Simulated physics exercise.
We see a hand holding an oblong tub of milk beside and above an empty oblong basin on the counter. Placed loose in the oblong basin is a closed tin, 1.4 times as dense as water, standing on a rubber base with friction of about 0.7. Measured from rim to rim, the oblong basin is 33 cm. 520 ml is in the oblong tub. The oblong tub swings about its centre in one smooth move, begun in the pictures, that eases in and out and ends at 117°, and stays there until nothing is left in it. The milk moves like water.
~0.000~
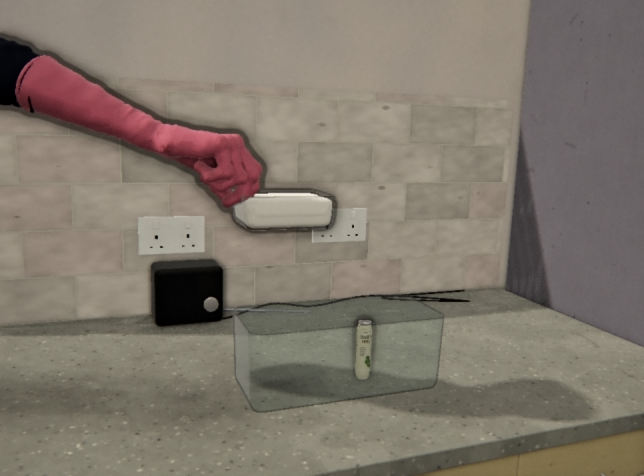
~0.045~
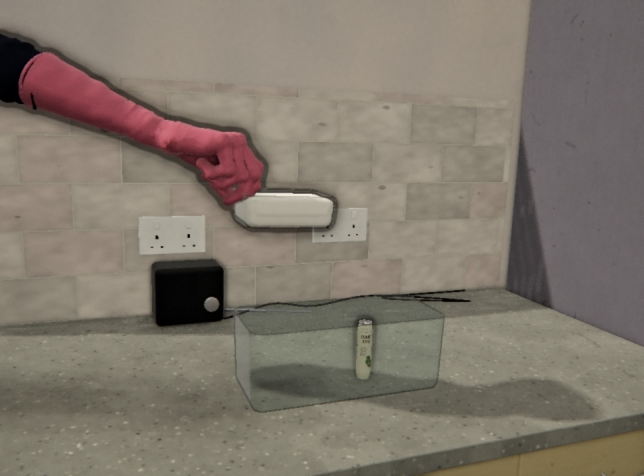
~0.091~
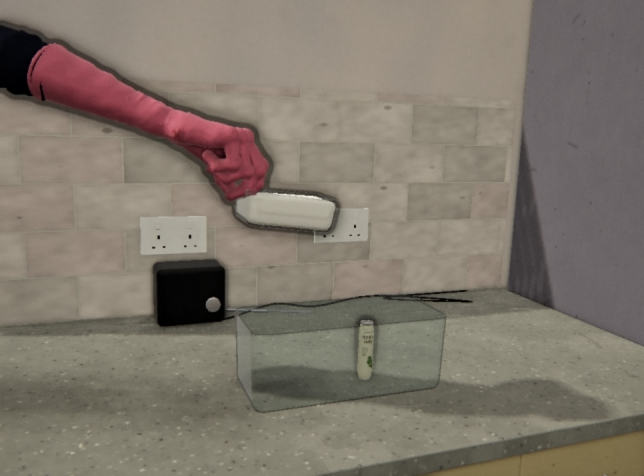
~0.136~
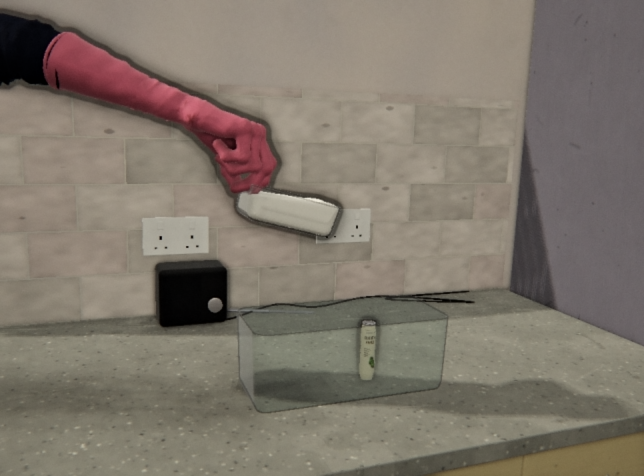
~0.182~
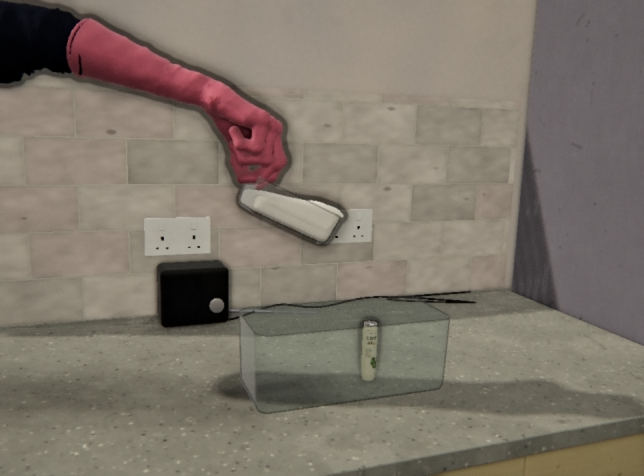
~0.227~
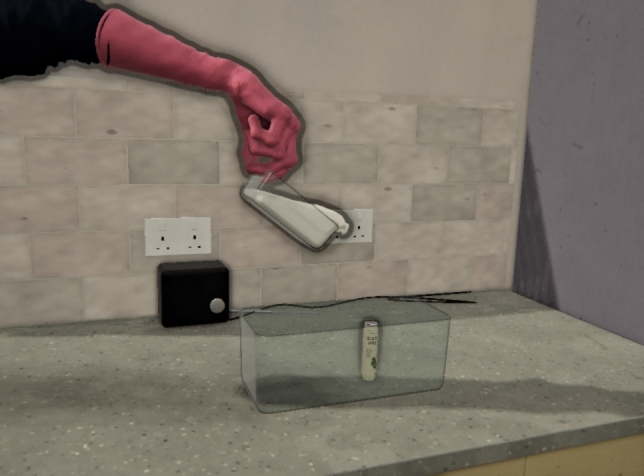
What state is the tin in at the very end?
Looks like it can't take it.
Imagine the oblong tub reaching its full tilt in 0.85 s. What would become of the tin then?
In that case the tin stays vertical.
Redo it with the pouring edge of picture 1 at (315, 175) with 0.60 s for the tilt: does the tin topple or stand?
It tumbles.
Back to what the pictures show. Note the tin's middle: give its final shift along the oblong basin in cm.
Shift of tin centre: Approx. 6.0 cm.
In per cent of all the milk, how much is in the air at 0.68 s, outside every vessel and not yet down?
Airborne share: Near 5 %.
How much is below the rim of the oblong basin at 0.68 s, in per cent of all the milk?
Around 90 parts in a hundred.
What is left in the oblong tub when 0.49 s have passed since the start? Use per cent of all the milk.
Around 4 percent.
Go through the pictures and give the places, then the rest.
In the first picture, it leans 0°; its right rim is at (325, 194); the milk meets the walls at (238, 198) and (323, 197); the oblong basin's rim runs from (241, 322) to (426, 306); the tin's top is at (365, 325).
In the second picture, it leans 2°; its right rim is at (326, 195); the milk meets the walls at (239, 197) and (323, 198).
In the third picture, it leans 7°; its right rim is at (328, 199); the milk meets the walls at (242, 196) and (326, 200).
In the fourth picture, it leans 15°; its right rim is at (331, 206); the milk meets the walls at (245, 194) and (329, 202).
In the fifth picture, it leans 25°; its right rim is at (332, 215); the milk meets the walls at (247, 194) and (326, 208); 5 per cent is over the edge.
In the sixth picture, it leans 38°; its right rim is at (329, 224); the milk meets the walls at (248, 191) and (318, 210); 14 per cent is over the edge.
Then, 0.49 s in, the tilt is 108° and 4 per cent is still to pour; the tin stands where it began.
Then, 0.68 s in, the tilt is 117° and 0 per cent is still to pour; the tin leans 29°.
Then, 0.87 s in, the tilt is 117° and 0 per cent is still to pour; the tin lies on its side.
Then, 1.09 s in, the tilt is 117° and 0 per cent is still to pour; the tin lies on its side.
Finally, the tin lies on its side.
